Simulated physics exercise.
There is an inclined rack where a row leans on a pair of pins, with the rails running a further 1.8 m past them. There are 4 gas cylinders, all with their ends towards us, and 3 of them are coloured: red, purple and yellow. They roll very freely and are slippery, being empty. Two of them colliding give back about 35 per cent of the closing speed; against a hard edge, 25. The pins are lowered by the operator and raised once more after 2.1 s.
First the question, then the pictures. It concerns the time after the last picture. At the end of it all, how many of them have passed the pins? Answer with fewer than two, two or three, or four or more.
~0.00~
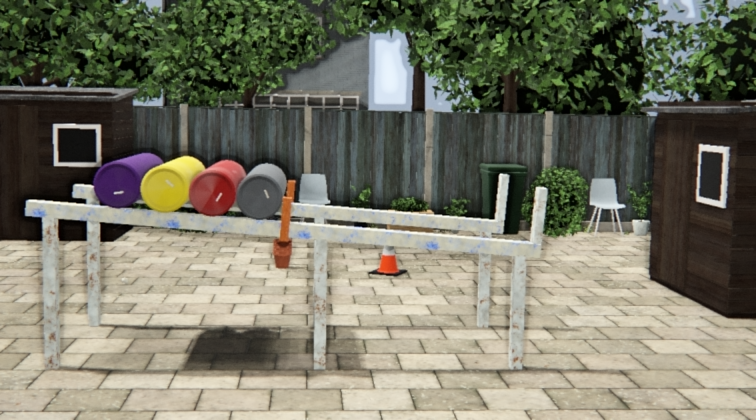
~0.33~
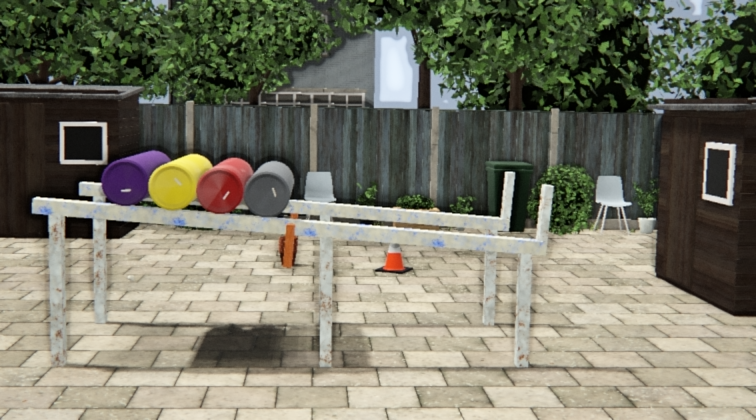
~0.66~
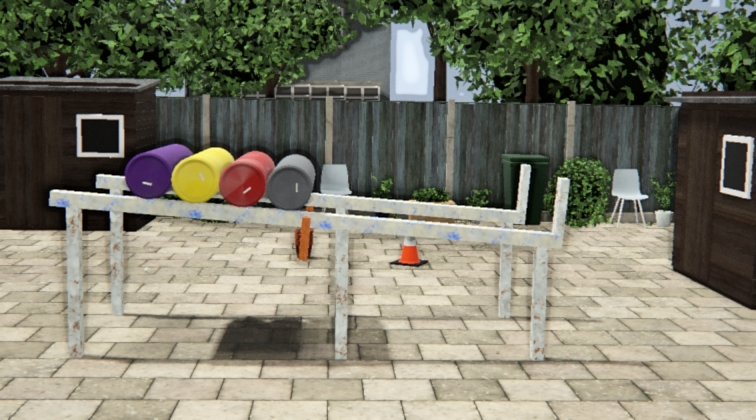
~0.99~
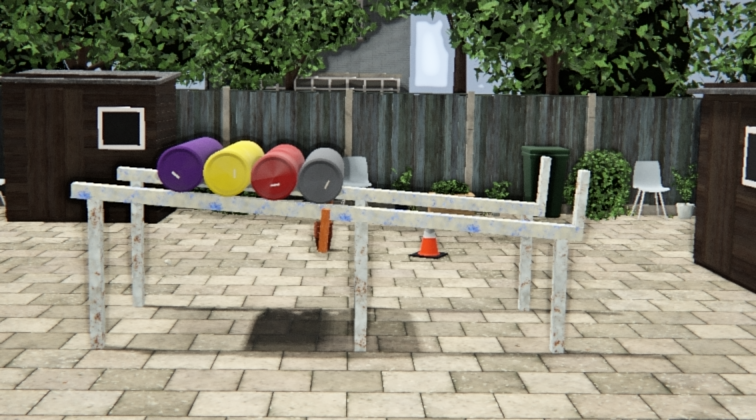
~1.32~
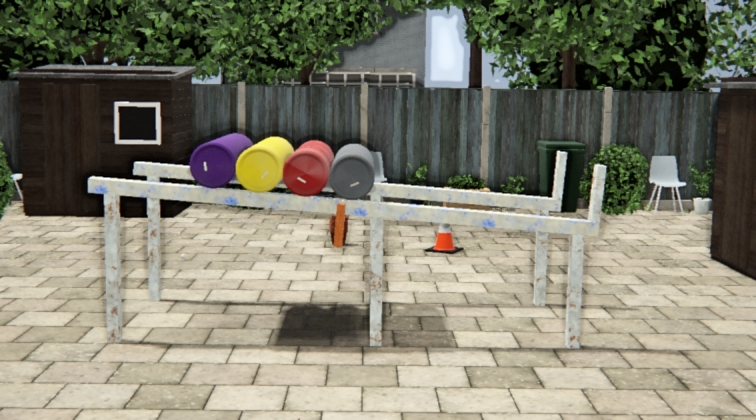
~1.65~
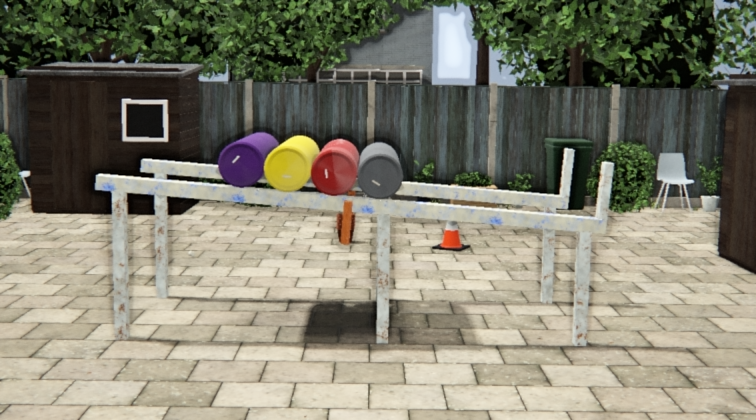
I would say two or three.
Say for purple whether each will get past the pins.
As it turns out, purple stays put.
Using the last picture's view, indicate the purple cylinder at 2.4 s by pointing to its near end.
I'd put it somewhere around (295, 170) in that view.
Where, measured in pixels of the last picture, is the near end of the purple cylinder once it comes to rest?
Near (323, 172).
Then, 2.0 s in, red is on the rails, 10 cm below the pins, rolling right; purple is on the rails, 55 cm above the pins, rolling right; yellow is on the rails, 25 cm above the pins, rolling right; 2 below the pins.
Then, 2.4 s in, red is on the rails, 35 cm below the pins, rolling right; purple is on the rails, 40 cm above the pins, rolling right; yellow is in the air, 10 cm above the pins, rolling right; 2 below the pins.
Then, 2.8 s in, red is on the rails, 65 cm below the pins, rolling right; purple is on the rails, 25 cm above the pins, rolling right; yellow is on the rails, 5 cm below the pins, rolling right; 3 below the pins.
In the end (4.0 s), red is on the rails, 125 cm below the pins; purple is on the rails, 20 cm above the pins; yellow is on the rails, 95 cm below the pins; 3 below the pins.
